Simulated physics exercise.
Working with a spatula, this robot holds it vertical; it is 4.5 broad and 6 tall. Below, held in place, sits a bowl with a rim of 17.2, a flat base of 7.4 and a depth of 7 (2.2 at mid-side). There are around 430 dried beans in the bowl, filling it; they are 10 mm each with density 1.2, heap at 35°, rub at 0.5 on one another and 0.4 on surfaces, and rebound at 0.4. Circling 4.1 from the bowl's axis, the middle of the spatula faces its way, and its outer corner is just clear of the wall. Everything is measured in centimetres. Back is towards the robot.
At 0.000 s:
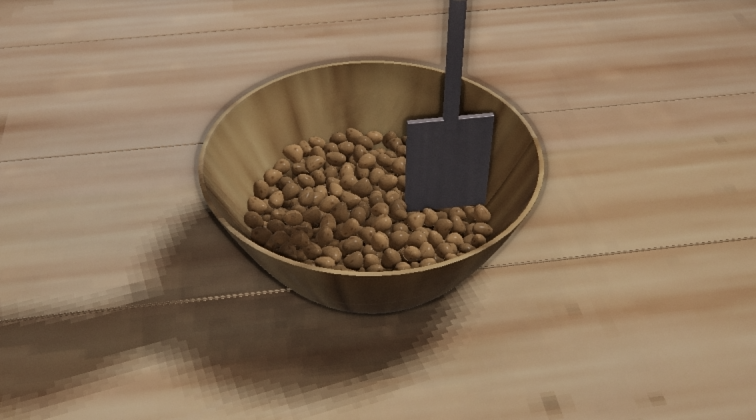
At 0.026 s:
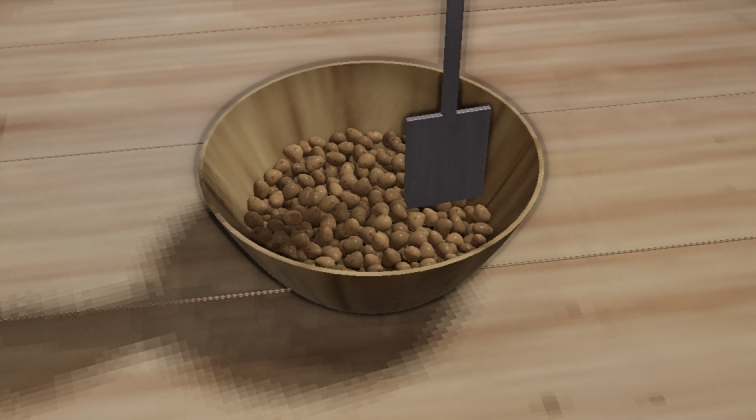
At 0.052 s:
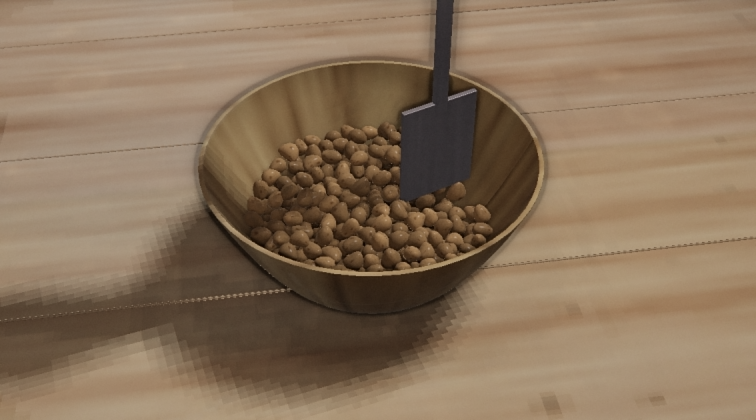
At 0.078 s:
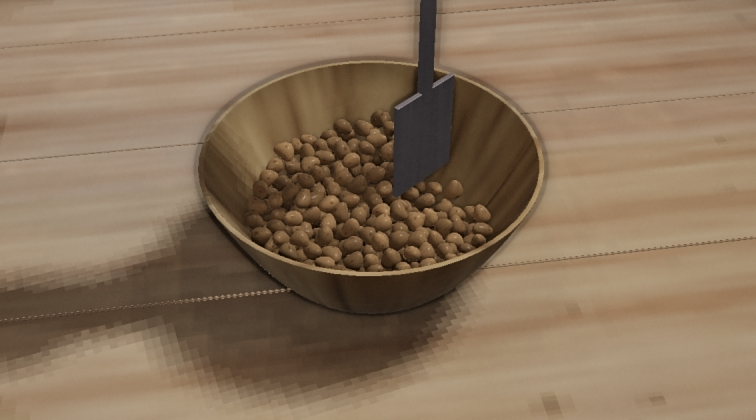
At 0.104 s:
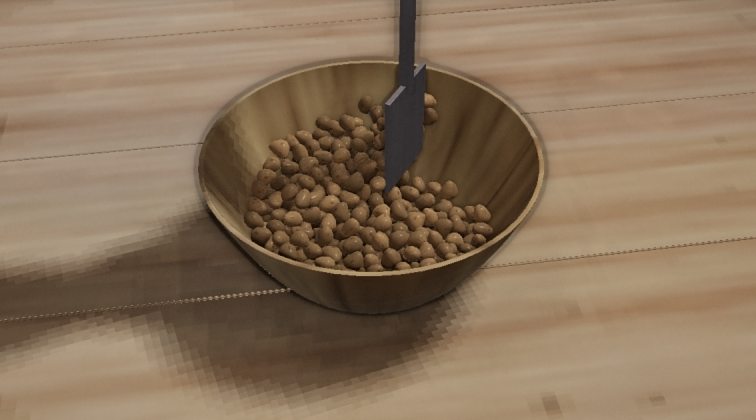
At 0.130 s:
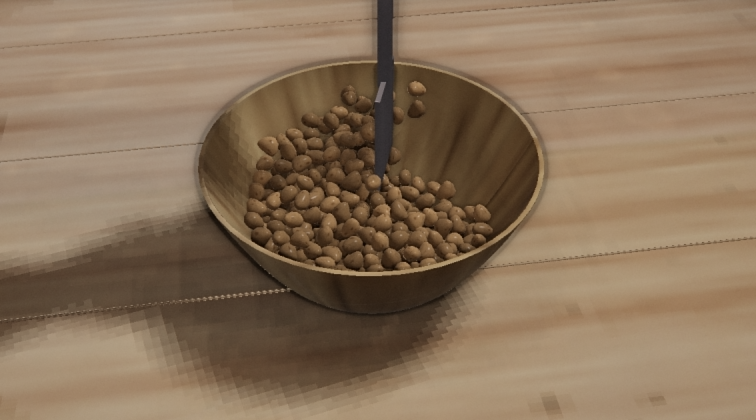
A wide tan bowl with sloping sides sits on a pale wooden plank surface, seen from above at an angle by a still camera. Small brown dried beans lie heaped inside, a dark grey spatula stands upright at the right, and shadow falls to the lower left. The spatula sweeps leftward along the back, turning edge-on and pushing beans up the far wall.
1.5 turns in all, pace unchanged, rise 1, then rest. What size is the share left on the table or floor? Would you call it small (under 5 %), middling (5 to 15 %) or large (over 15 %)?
I would call it middling.
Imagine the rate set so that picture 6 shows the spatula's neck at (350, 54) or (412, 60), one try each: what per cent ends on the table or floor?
So, roughly 15 percent the first time and 5 percent the second.
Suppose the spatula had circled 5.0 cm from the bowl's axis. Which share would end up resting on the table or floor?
Near 0 %.
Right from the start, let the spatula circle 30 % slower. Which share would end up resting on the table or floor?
In that case it comes to around 5 percent.
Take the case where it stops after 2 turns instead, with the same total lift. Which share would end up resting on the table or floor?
Roughly 10 per cent would end up there.
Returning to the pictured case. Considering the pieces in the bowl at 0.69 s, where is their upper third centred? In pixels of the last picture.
At about (362, 159).
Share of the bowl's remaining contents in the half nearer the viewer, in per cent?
Some 50 per cent.
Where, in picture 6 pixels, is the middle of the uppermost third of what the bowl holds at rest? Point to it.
It is centred near (340, 222).
By 0.41 s, 254° round, highest piece 9 above the table; 416 in the bowl, 5 on the table or floor, 10 in flight or on the tool.
By 0.69 s, 76° round, highest piece 8 above the table; 394 in the bowl, 34 on the table or floor, 3 in flight or on the tool.
By 1.03 s, 180° round, highest piece 6 above the table; 392 in the bowl, 39 on the table or floor.
By 1.73 s, 180° round, highest piece 6 above the table; 392 in the bowl, 39 on the table or floor.
Final count, 392 in the bowl, 39 on the table or floor. That is 9 % on the table or floor.
